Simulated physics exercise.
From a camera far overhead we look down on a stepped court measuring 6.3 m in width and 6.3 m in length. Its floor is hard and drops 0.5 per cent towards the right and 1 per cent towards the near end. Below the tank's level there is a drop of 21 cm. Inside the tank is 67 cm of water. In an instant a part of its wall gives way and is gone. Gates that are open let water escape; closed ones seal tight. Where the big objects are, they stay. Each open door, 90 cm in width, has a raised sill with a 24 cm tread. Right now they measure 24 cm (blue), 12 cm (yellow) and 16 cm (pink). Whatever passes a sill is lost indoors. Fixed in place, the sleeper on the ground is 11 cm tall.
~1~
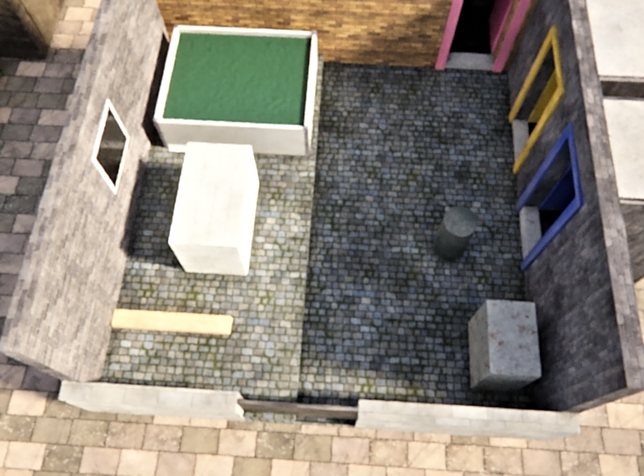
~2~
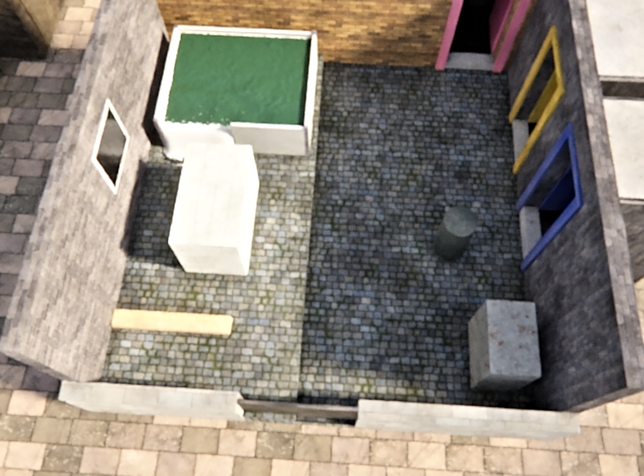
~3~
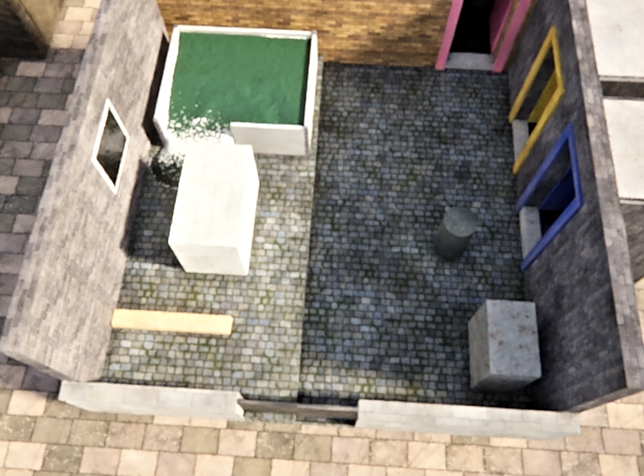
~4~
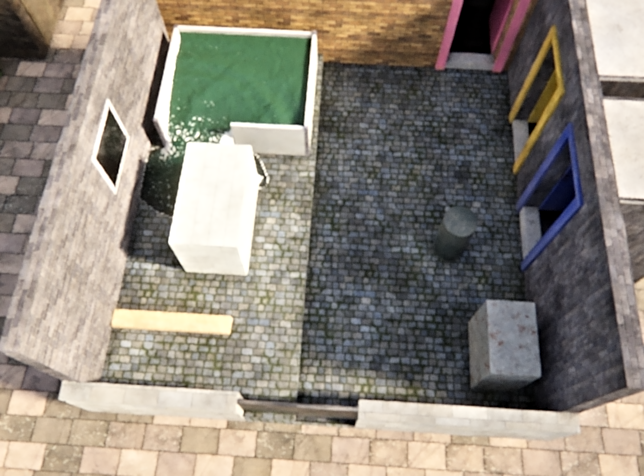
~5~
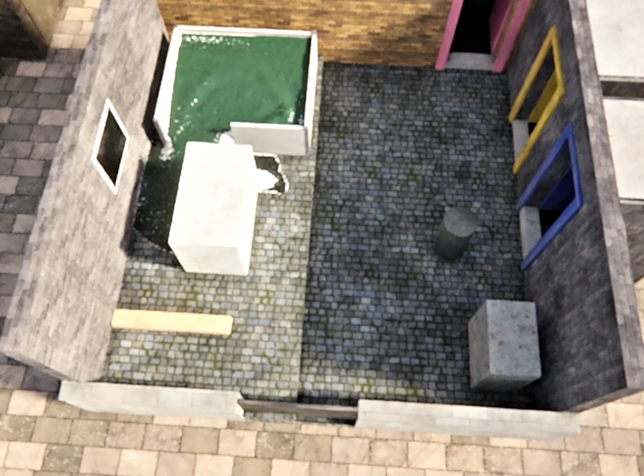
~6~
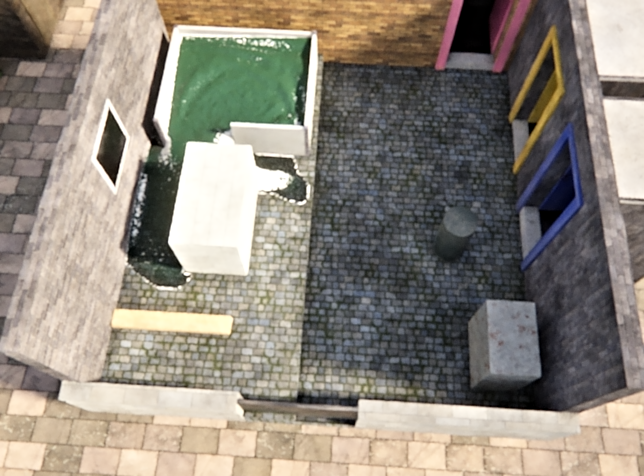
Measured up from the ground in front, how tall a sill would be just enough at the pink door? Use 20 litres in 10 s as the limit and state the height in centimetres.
Close to 9 cm is just enough.
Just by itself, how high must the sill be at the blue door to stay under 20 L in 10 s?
Blue: Roughly 12.5 cm.
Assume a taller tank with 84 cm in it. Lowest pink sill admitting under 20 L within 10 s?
Then a height close to 13.5 cm.
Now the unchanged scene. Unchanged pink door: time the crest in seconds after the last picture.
Crest at t of about 7.0 s.
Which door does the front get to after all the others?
Answer: Pink.
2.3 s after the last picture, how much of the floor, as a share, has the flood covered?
Roughly 55 percent of the floor is wet.
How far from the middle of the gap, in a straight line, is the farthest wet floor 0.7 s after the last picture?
It gets close to 4.2 metres out.
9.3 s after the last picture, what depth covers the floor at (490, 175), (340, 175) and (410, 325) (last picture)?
In that order: 8, 9 and 12 cm.
Then, 0.7 s after the last picture water covers 25 % of the floor, deepest (52 cm) near (210, 175); it has not reached the pink door.
Then, 2.3 s after the last picture water covers 55 % of the floor, deepest (38 cm) near (102, 377); it has not reached the pink door.
Then, 9.3 s after the last picture water covers 95 % of the floor, deepest (15 cm) near (487, 417); 11 cm at the pink door, 0 litres in over its 16 cm sill.
At the pink door as built, the water peaked near 14 cm, 7.1 s after the last picture.
Run again over the same 10 s with other heights there, 32 litres in over 7.5 cm, 12 litres over 10 cm. The limit of 20 litres is kept from about 9 cm up.
